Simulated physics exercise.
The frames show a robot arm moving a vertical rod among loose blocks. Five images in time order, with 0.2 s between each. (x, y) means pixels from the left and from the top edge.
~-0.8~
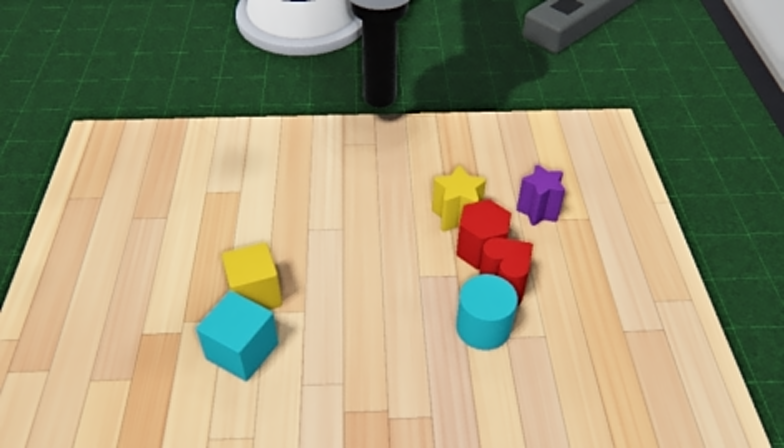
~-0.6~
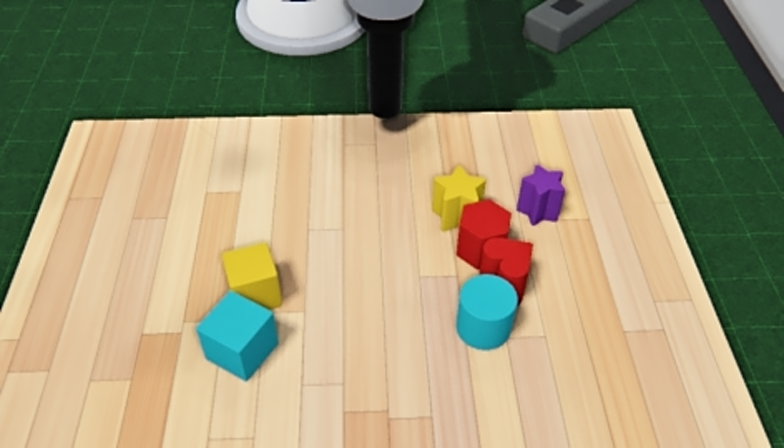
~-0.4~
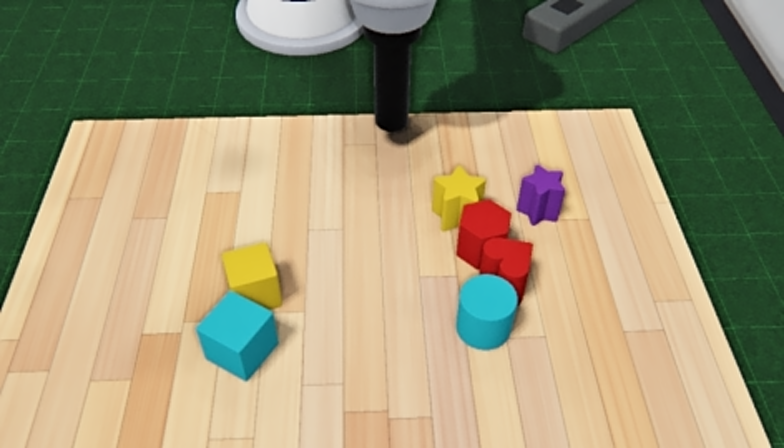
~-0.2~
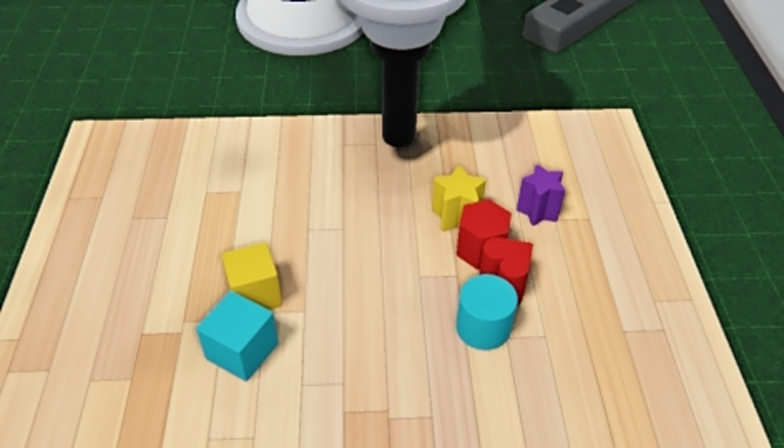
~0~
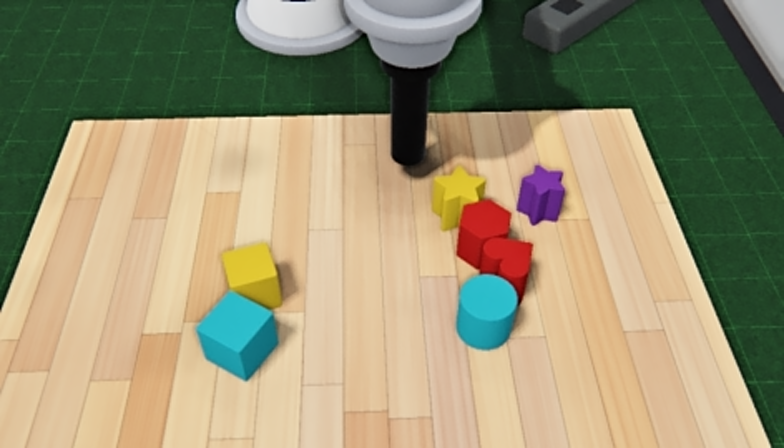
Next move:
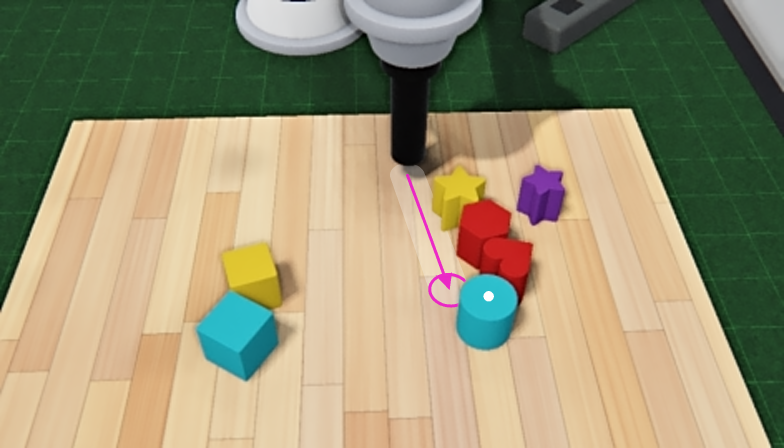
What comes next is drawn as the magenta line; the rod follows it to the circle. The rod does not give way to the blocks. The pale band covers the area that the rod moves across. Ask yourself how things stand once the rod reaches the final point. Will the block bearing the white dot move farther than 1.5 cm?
My answer is no.
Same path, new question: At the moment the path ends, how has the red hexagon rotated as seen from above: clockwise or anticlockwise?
From the top, the block rotates clockwise.
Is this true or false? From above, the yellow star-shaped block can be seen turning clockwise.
The statement is false.
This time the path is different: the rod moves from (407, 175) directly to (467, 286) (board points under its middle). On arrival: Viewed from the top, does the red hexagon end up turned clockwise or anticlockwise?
Twists clockwise.
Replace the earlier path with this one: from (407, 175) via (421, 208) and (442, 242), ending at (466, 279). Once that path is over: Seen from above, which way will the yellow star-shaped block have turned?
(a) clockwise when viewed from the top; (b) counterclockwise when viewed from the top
Answer: B.
Path on the board, from (407, 175) to (450, 290); the dot is on the turquoise round block.
What follows on the original path. One third of the way, rod (421, 191); yellow star-shaped block (466, 186), turned 15° anticlockwise.
Two thirds of the way, rod (436, 230); yellow star-shaped block (465, 192), turned 85° anticlockwise; red hexagon (502, 222), turned 30° clockwise; red heart (514, 258).
At the end, rod (451, 272); yellow star-shaped block (465, 192), turned 85° anticlockwise; red hexagon (502, 222), turned 30° clockwise; turquoise round block in place; red heart (514, 258).
